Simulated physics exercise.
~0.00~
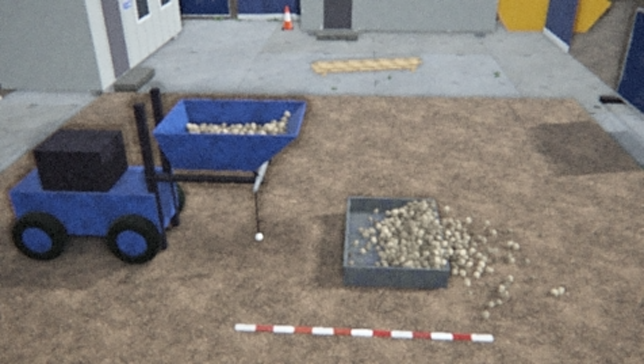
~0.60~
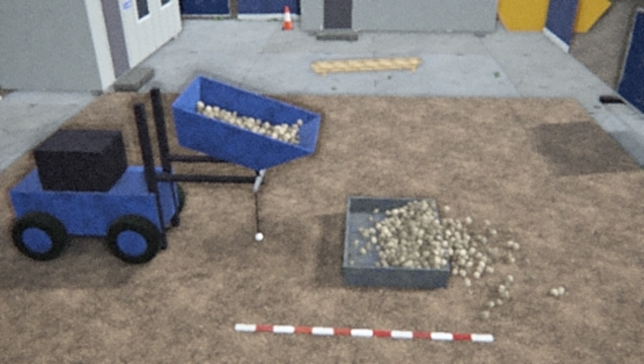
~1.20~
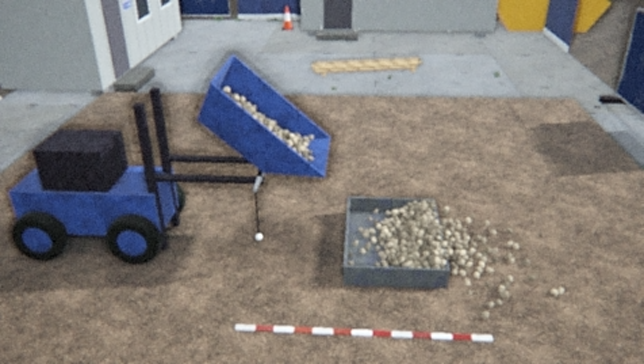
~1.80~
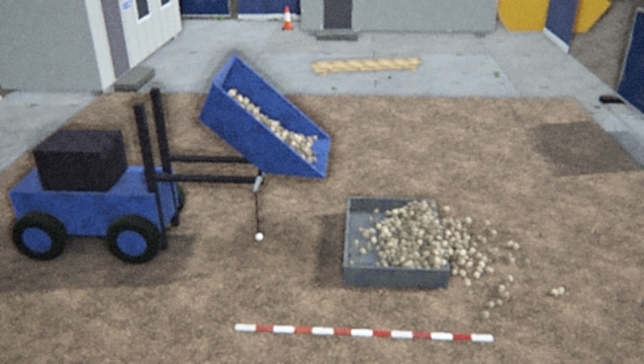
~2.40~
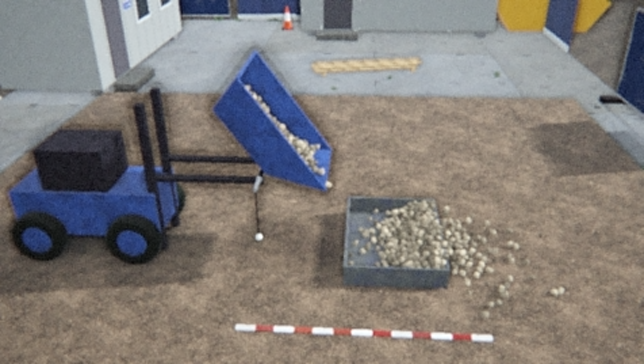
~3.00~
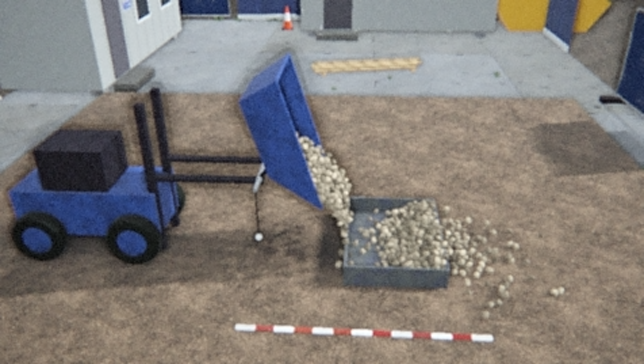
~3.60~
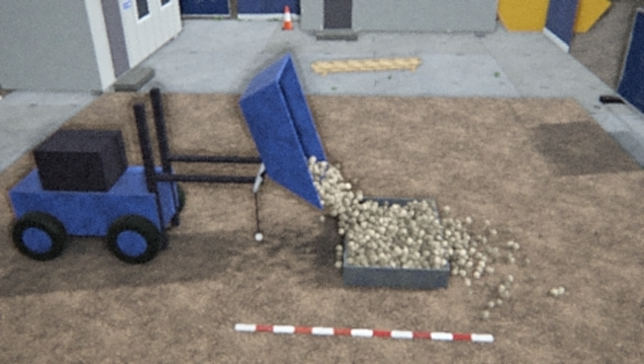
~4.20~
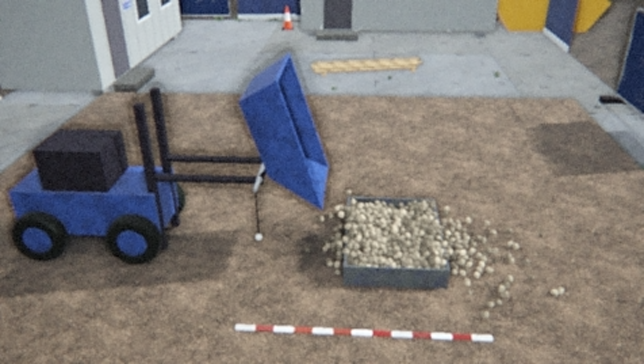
A blue skip on a fork truck tips in stages, emptying pale stones mostly into a grey bin.
